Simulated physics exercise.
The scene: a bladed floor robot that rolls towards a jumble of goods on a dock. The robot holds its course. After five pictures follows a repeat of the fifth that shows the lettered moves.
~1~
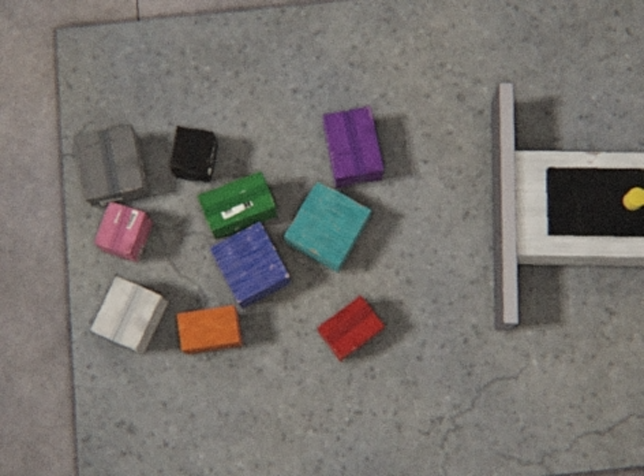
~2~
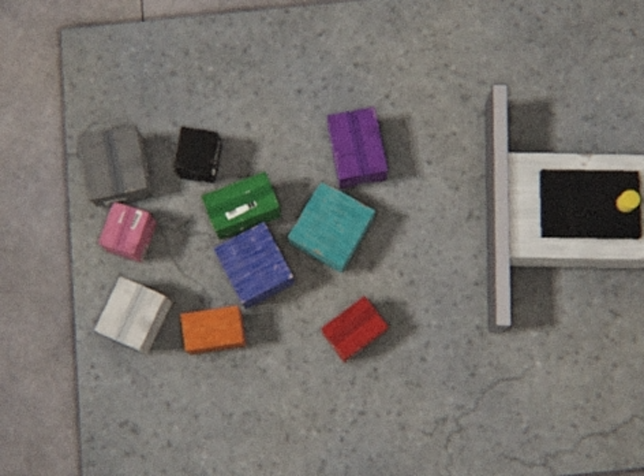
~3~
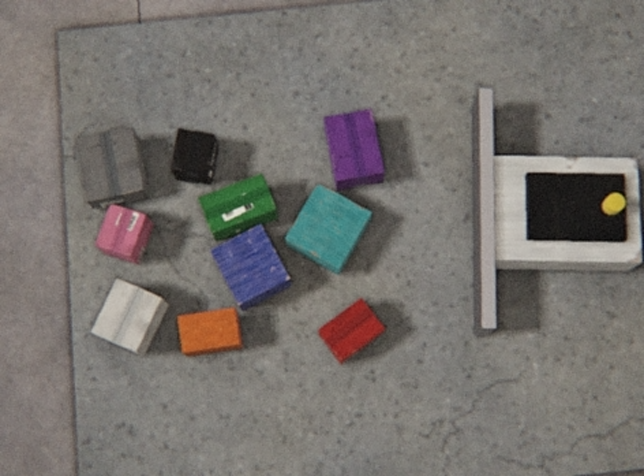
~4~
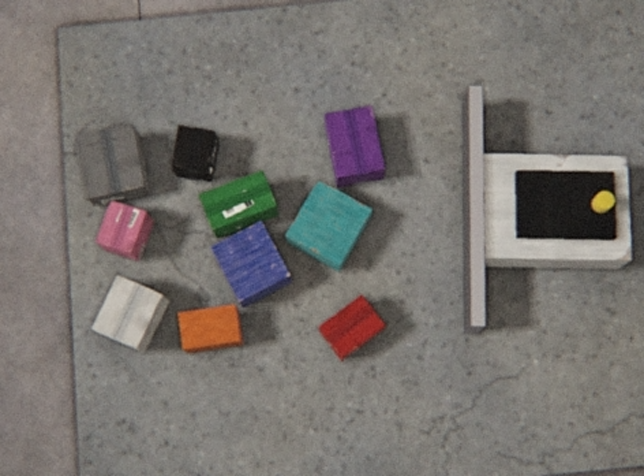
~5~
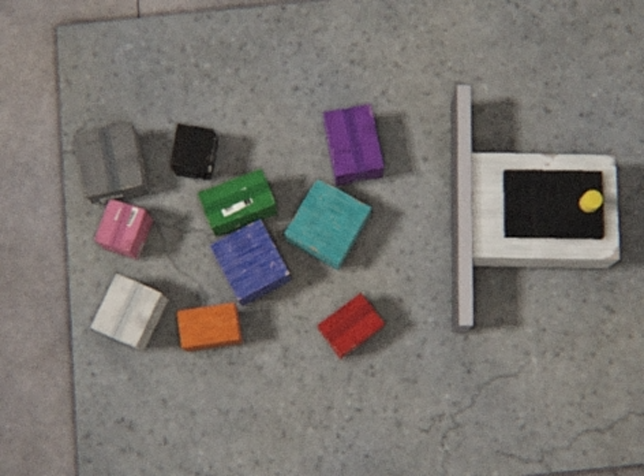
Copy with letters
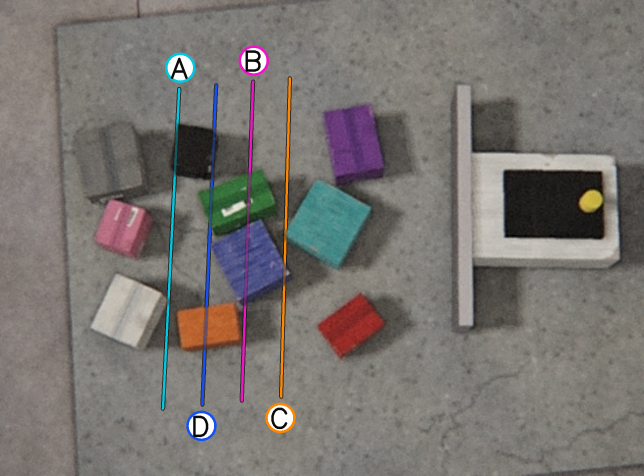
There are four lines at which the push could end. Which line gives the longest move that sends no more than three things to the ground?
A is the last line within the limit.
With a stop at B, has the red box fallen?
By then, no.
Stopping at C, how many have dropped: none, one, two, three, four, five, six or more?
In all, none.
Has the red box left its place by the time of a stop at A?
By then, yes.
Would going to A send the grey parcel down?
Yes.
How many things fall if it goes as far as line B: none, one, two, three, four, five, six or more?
By then, none.
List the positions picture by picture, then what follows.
In the first picture, red box (350, 329); turquoise crate (328, 227); white box (130, 316).
In the second picture, robot (582, 204); grey parcel (117, 167).
In the third picture, robot (568, 207); black parcel (196, 157).
In the fourth picture, robot (558, 205); orange crate (211, 329).
In the fifth picture, robot (545, 204); blue crate (252, 264); red box (350, 326); turquoise crate (328, 224).
On the marked copy, A at (171, 243); B at (248, 236); C at (286, 232); D at (209, 240).
With A. Early on, robot (439, 215); red box (315, 327); purple box (328, 146).
Further on, robot (331, 225); grey parcel (97, 157); white box (111, 321).
At the end, robot (250, 233); pink parcel over the edge; white box over the edge; three fallen.
As for the rest, B is within the limit but short; C is within the limit but short; D is within the limit but short.
